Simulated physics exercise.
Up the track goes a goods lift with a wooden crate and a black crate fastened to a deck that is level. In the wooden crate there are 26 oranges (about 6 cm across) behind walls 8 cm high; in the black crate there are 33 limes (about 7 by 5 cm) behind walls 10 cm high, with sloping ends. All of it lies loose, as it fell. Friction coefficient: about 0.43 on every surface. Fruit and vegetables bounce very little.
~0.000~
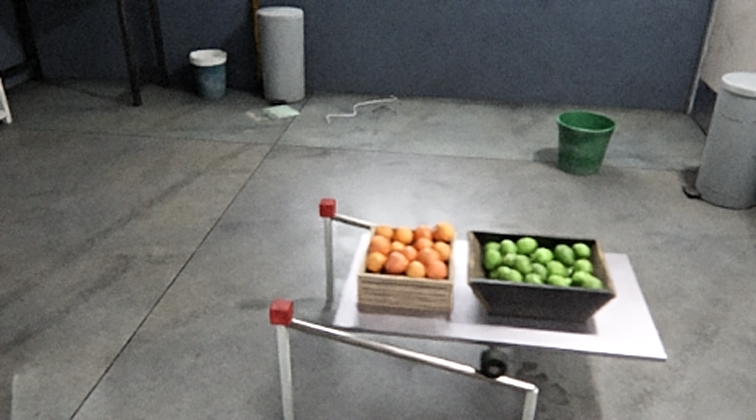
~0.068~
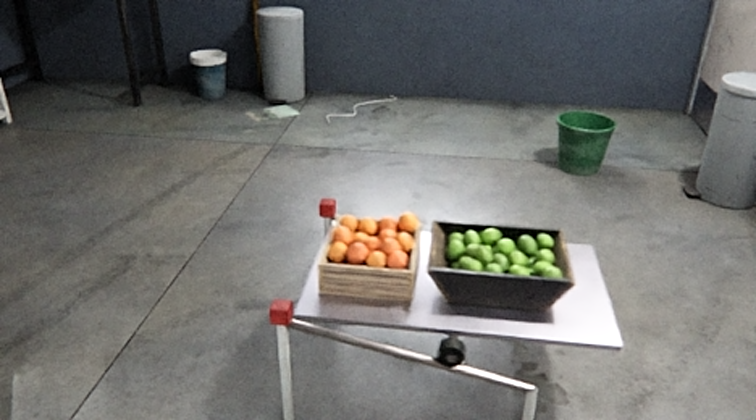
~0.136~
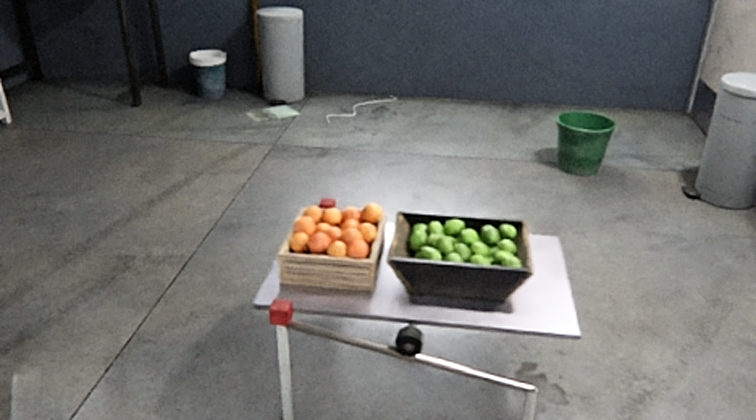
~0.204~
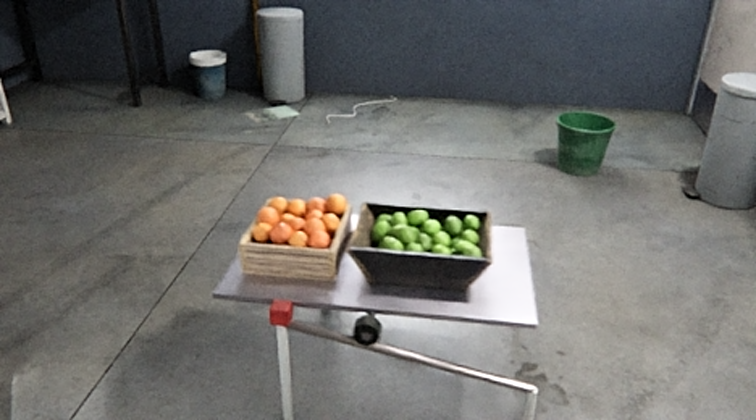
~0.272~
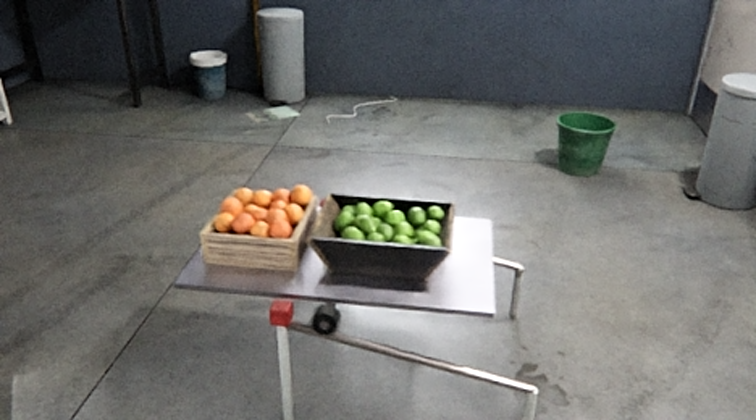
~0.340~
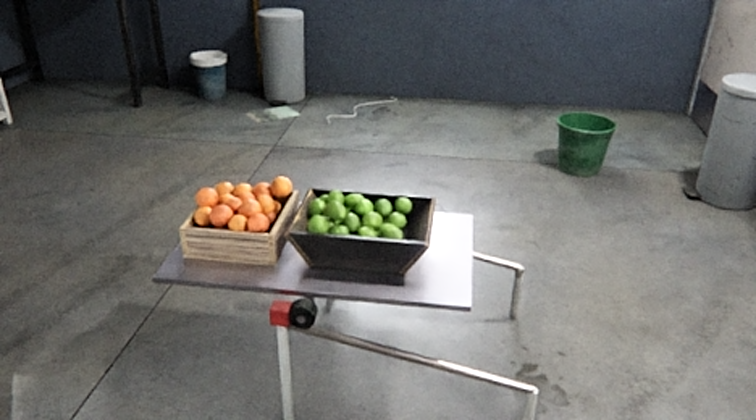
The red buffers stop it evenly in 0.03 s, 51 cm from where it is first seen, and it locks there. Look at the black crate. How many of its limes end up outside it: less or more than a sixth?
The black crate loses fewer than one in six of its limes.
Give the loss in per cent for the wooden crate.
Lost: Wooden crate 5 per cent.
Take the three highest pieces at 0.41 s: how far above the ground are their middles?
Some 58 cm up.
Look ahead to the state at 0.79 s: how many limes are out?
About 1.
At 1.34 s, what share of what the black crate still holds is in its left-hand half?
Some 80 per cent.
After 0.41 s, wooden crate 26 in, 0 out and black crate 33 in, 0 out.
After 0.57 s, wooden crate 25 in, 1 out and black crate 32 in, 1 out.
After 0.79 s, wooden crate 25 in, 1 out and black crate 32 in, 1 out.
Final count (at 1.34 s), wooden crate 25 in, 1 out and black crate 32 in, 1 out. Asked share, 1 of 33, 3 per cent.
